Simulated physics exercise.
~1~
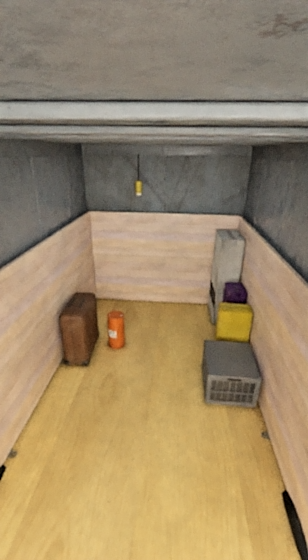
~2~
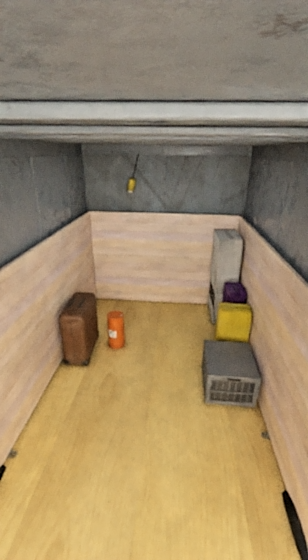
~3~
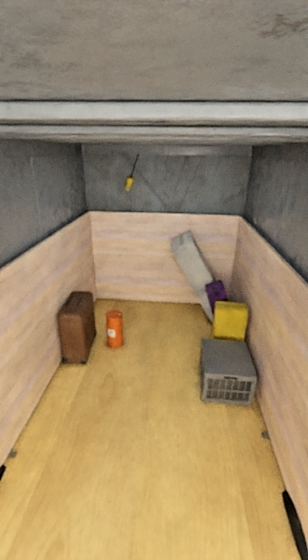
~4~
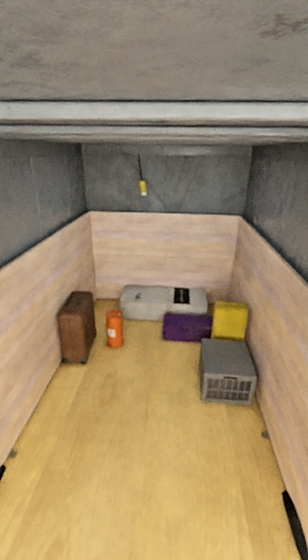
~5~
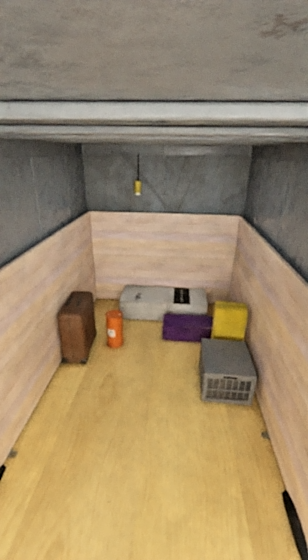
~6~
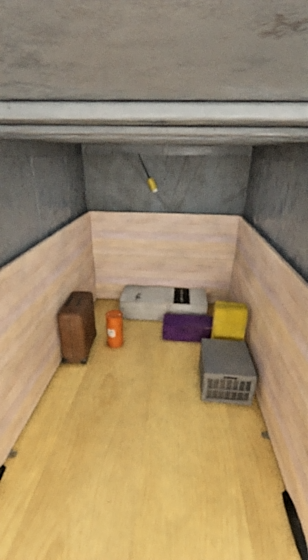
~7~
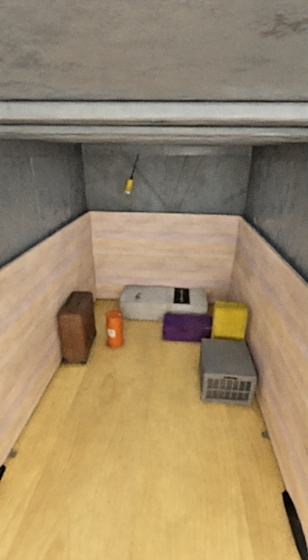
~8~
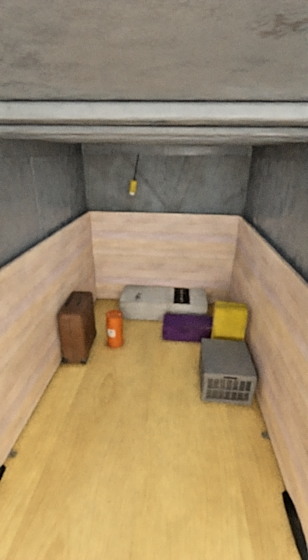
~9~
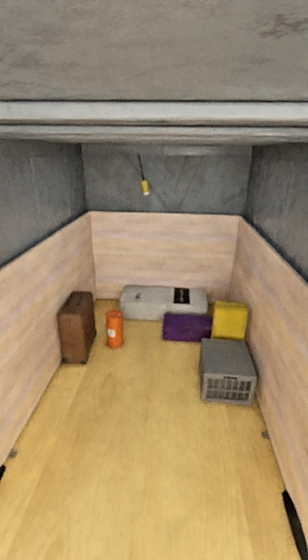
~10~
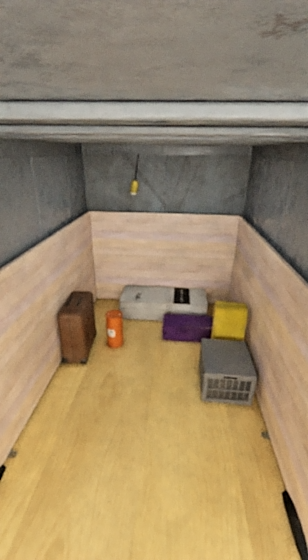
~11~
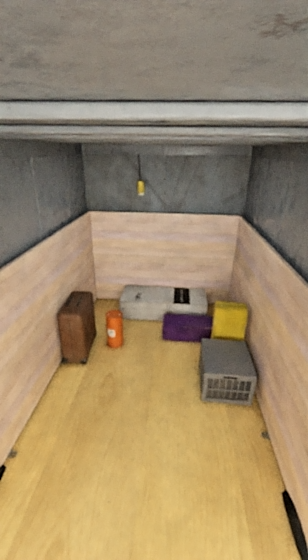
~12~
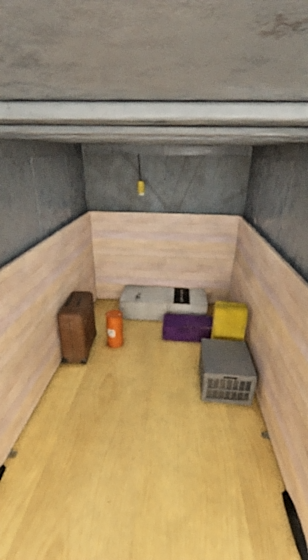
A tall white box at the back right of a van's load bay tipped to the left along with a small purple box, and both ended lying on their sides, while a small yellow thing hanging above kept swinging and the other items stayed upright.
